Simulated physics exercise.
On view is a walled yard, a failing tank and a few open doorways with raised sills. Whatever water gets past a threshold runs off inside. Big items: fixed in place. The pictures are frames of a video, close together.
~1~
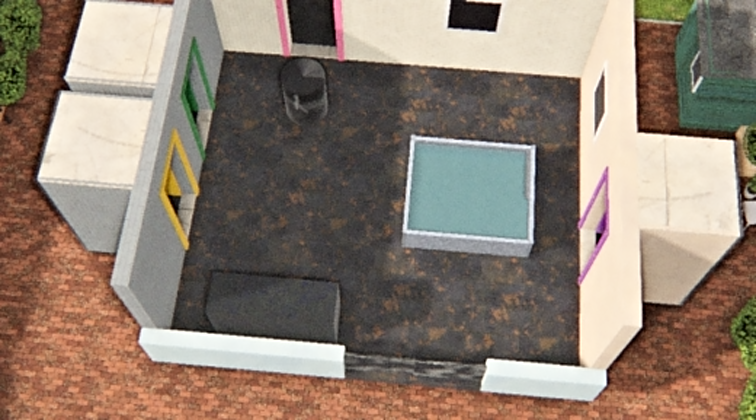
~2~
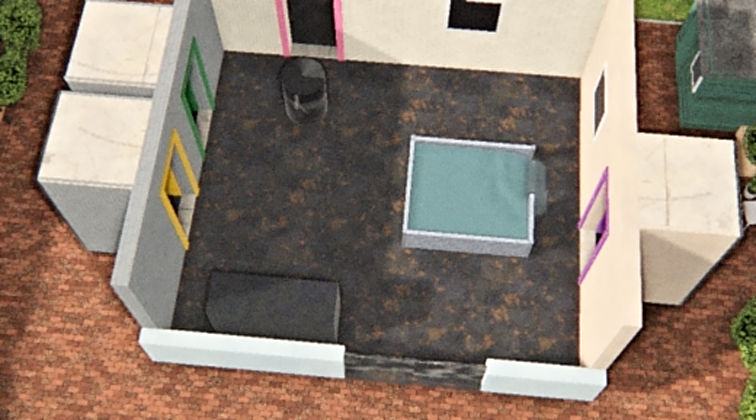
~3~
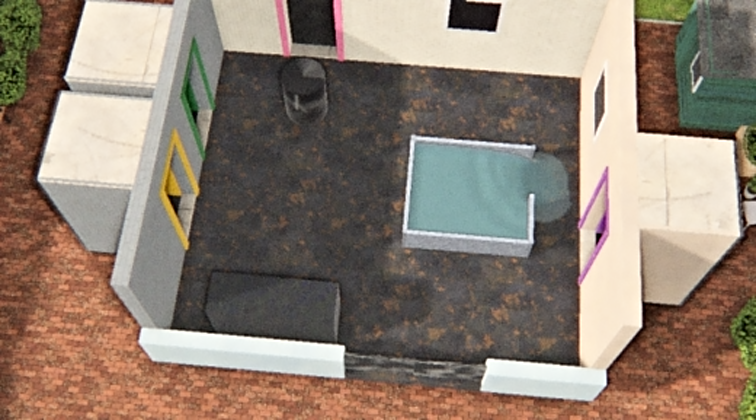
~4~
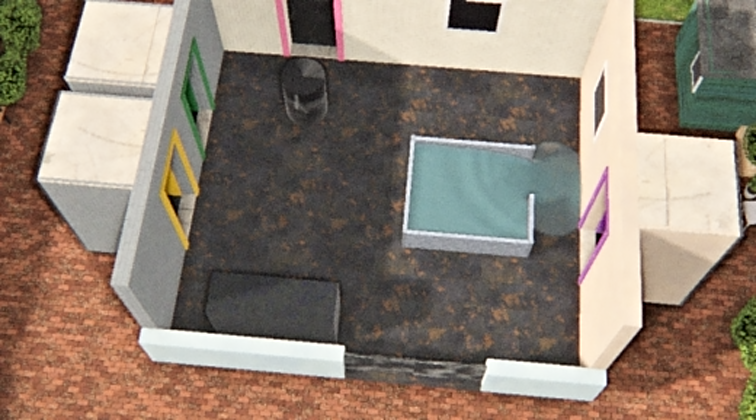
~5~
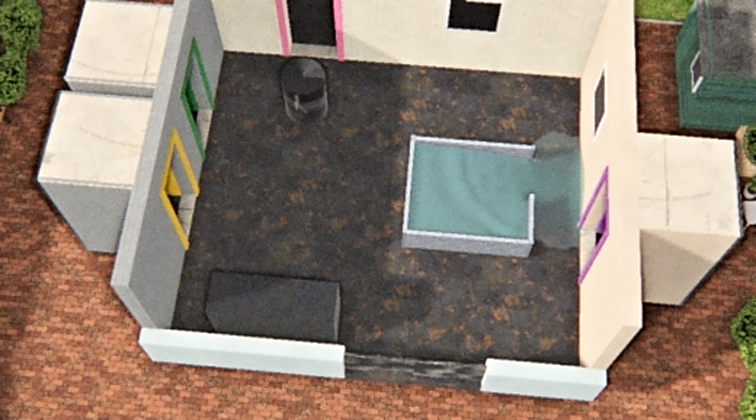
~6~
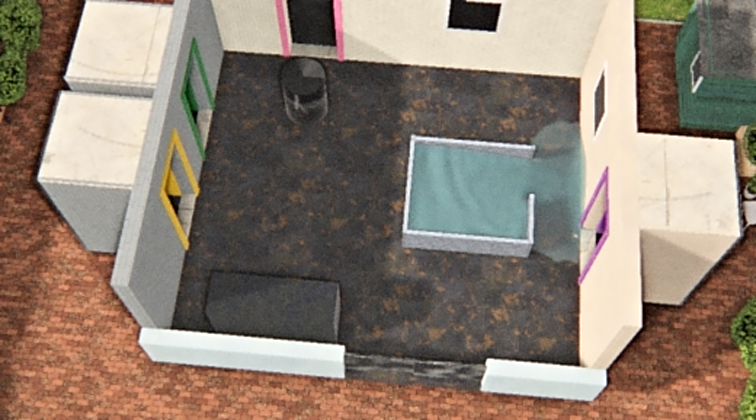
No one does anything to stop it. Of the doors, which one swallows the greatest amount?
The purple door swallows the most.
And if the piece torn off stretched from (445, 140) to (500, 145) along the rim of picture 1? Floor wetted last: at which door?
Last: The yellow door.
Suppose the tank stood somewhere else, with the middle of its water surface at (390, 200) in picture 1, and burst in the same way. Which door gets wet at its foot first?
Answer: The purple one.
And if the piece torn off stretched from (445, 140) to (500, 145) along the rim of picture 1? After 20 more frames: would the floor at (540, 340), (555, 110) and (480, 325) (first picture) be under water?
The first spot is left untouched, the second is soaked through, the third is left untouched.
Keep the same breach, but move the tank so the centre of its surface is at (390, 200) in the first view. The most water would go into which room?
The purple-painted one.
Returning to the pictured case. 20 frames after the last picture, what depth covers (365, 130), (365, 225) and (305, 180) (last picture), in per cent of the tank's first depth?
Going in order, that's 2, 0 and 0 %.
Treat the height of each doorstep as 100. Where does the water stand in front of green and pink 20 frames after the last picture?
Near 0 per cent and 40 per cent, respectively.
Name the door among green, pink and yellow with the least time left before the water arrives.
Answer: The pink one.
A moment on, water covers 10 % of the floor; pink door not reached, yellow door not reached, green door not reached, purple door a trickle in.
Next, water covers 20 % of the floor; pink door not reached, yellow door not reached, green door not reached, purple door a trickle in.
Then, water covers 40 % of the floor; pink door wet at the sill, nothing in, yellow door not reached, green door not reached, purple door some in.
Later, water covers 75 % of the floor; pink door wet at the sill, nothing in, yellow door not reached, green door wet at the sill, nothing in, purple door some in.
In the end, water covers 95 % of the floor; pink door a trickle in, yellow door a trickle in, green door wet at the sill, nothing in, purple door some in; the purple door has let in the most.
